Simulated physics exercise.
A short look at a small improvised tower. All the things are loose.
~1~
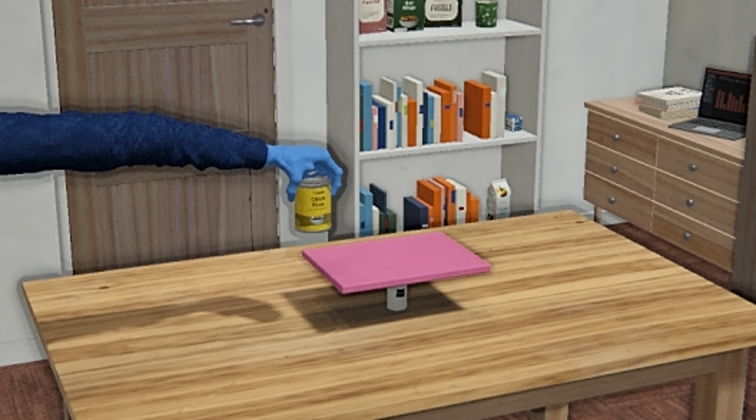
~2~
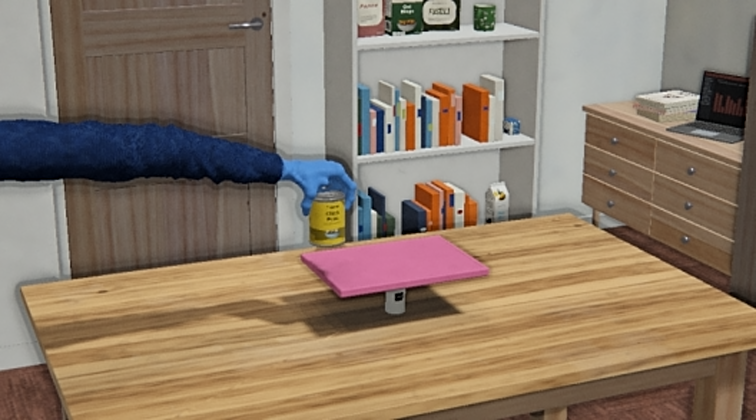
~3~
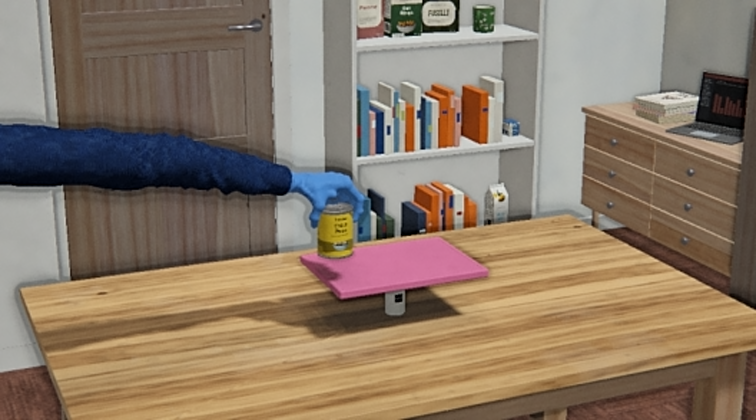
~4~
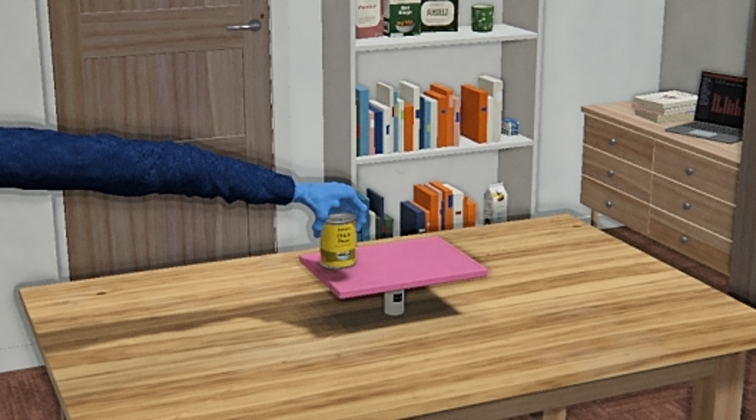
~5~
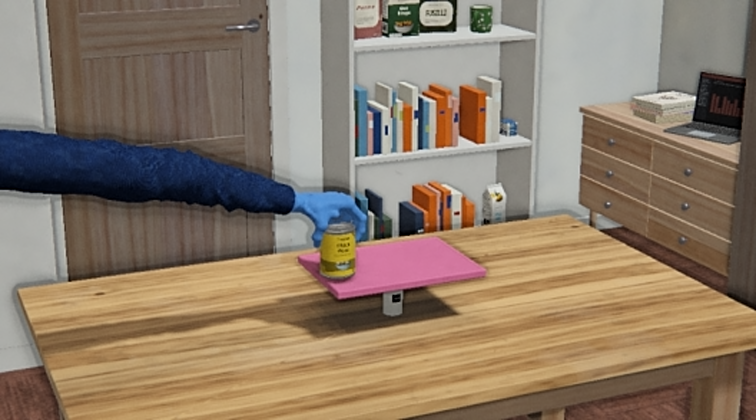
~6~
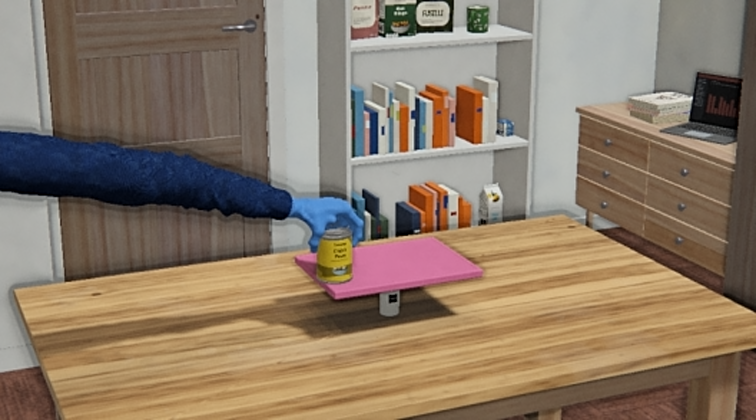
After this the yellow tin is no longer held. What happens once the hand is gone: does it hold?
As it turns out, it gives way.
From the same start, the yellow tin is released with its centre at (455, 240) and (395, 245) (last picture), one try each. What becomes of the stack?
First try: It comes apart; second try: It keeps its balance.
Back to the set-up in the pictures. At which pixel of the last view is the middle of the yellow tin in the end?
Around (283, 323).
Then, 0.30 s past the last view, yellow tin now fallen; pink lid rocked 35° from its first pose.
Then, 0.50 s past the last view, pink lid rocked 26° from its first pose.
Finally, fallen, yellow tin; moved from the start, pink lid; white shaker still in place. Final places as the last picture's camera would see them, yellow tin near (283, 323). The stack loses its balance.
